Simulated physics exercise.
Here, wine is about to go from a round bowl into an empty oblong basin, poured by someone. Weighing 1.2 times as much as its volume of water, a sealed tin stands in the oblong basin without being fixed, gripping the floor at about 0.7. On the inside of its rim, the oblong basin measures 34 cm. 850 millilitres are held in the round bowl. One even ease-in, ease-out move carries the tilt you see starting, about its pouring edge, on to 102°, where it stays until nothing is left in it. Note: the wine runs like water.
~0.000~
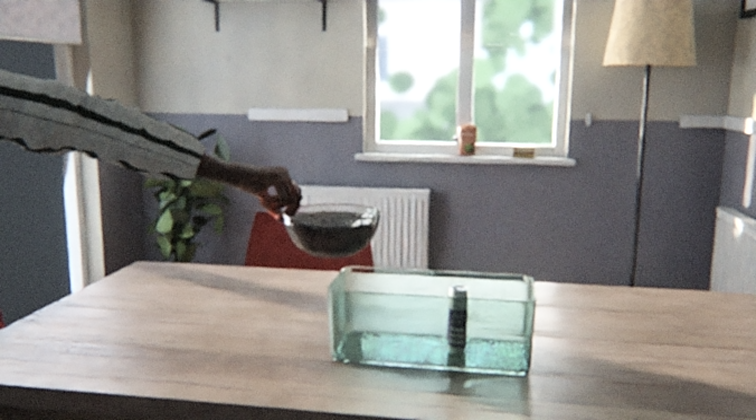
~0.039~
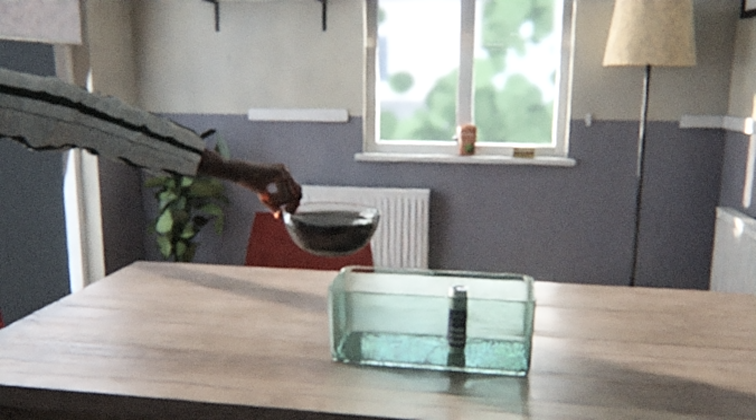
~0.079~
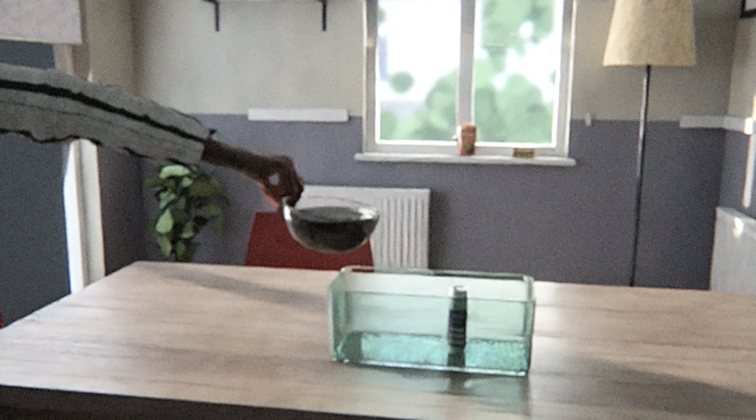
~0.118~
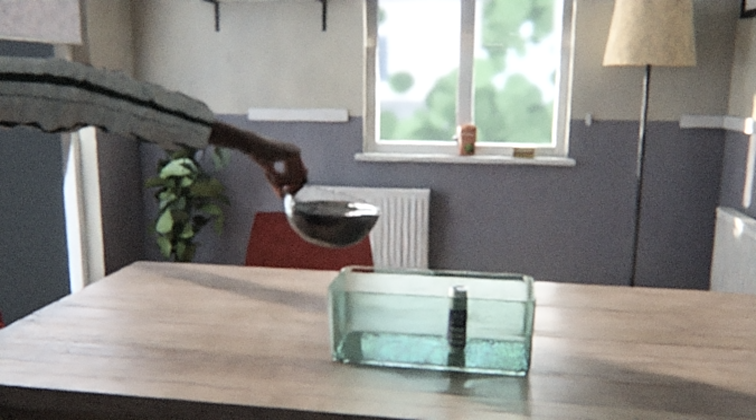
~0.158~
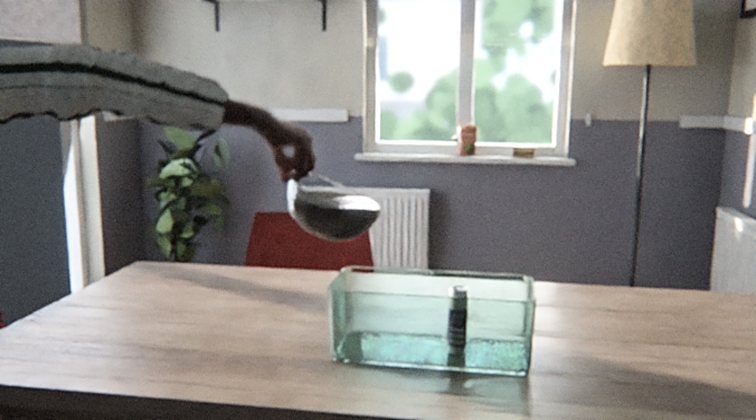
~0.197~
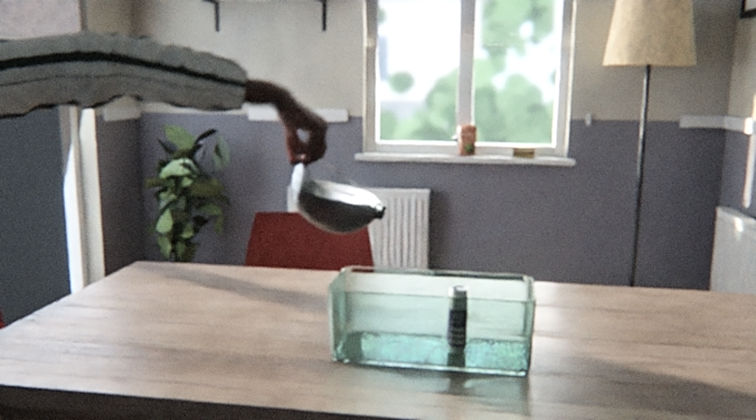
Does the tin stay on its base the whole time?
It tumbles.
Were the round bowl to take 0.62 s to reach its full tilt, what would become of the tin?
Result: Tin tipped over.
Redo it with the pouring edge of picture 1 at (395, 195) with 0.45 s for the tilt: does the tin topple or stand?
Then it stays on its base.
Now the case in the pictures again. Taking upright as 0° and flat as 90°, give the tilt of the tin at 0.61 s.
The lean is some 20° away from upright.
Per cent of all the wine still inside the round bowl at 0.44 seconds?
At that time about 24 in a hundred parts are still held.
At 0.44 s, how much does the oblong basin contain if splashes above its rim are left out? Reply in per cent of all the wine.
About 12%.
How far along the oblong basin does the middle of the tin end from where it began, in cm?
Around 6.5 cm.
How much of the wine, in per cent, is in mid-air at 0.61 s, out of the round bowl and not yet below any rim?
Around 7 per cent of the liquid is in flight.
Then, 0.44 s in, the tilt is 99° and 23 per cent is still to pour; the tin stands where it began.
Then, 0.61 s in, the tilt is 102° and 0 per cent is still to pour; the tin leans 22°.
Then, 0.79 s in, the tilt is 102° and 0 per cent is still to pour; the tin lies on its side.
Then, 0.99 s in, the tilt is 102° and 0 per cent is still to pour; the tin lies on its side.
Finally, the tin lies on its side.
